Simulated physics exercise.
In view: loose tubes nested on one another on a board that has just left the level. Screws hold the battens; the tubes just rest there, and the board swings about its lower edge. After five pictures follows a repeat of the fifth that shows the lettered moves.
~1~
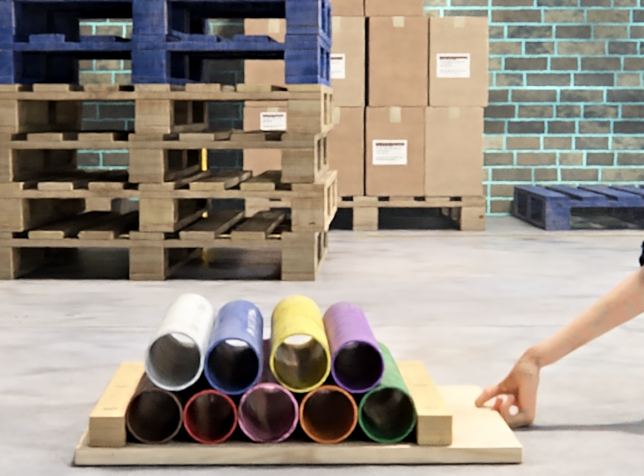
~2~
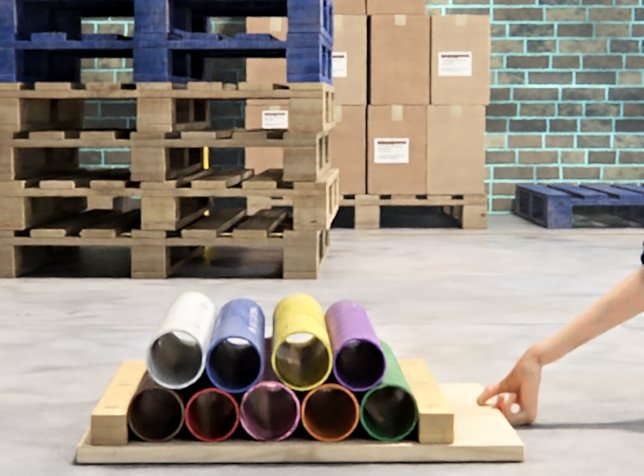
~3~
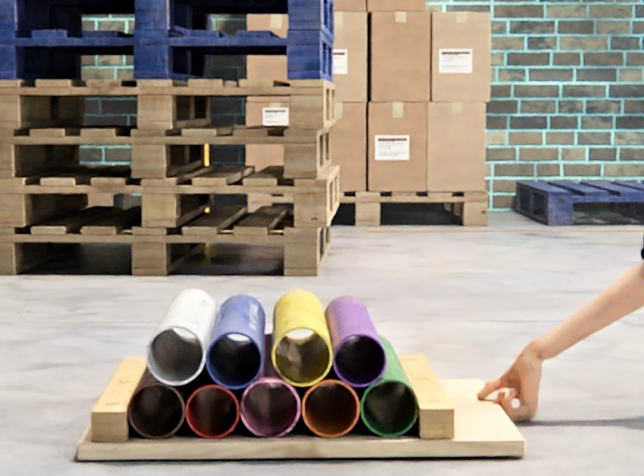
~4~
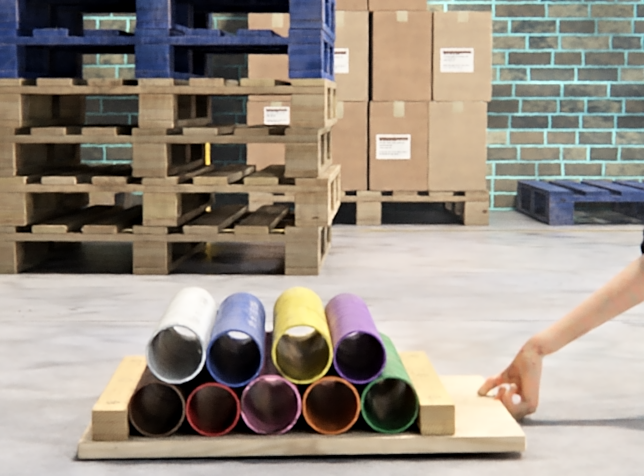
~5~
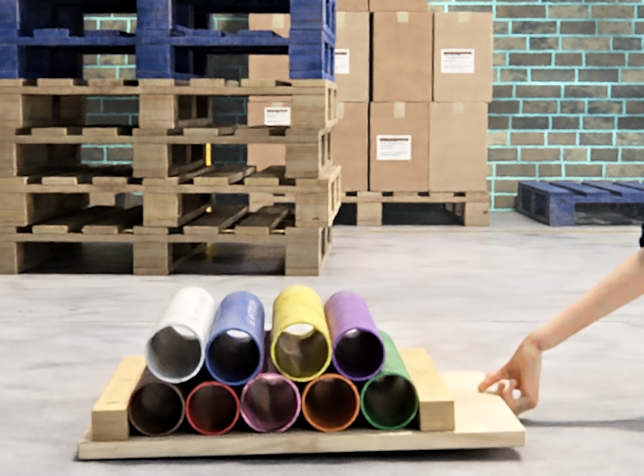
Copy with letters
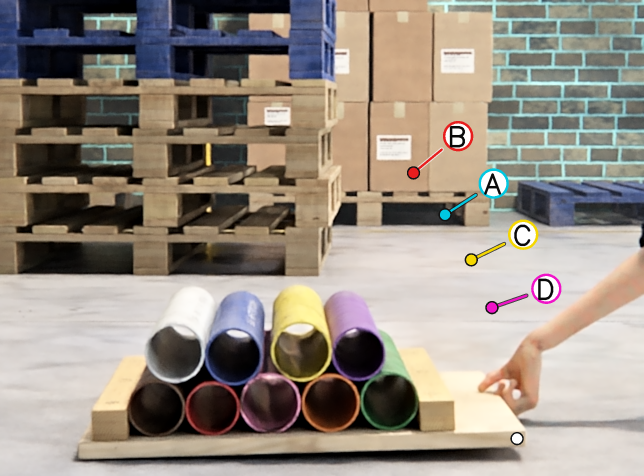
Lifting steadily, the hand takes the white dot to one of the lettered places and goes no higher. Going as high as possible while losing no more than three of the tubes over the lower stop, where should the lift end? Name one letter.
The last mark within the limit is C.
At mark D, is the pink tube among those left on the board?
The pink tube: Yes.
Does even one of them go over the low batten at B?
At B: Yes.
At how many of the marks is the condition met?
Two of them.
On the marked copy, A at (445, 215); B at (413, 173); C at (471, 260); D at (492, 307); the white dot at (517, 439).
Following C. Soon after the start, board at 16°.
Later, board at 26°.
In the end, board at 26°, two over the low batten (blue, white).
As for the rest, A four over the low batten (blue, yellow, white, purple); B four over the low batten (blue, yellow, white, purple); D one over the low batten (white).
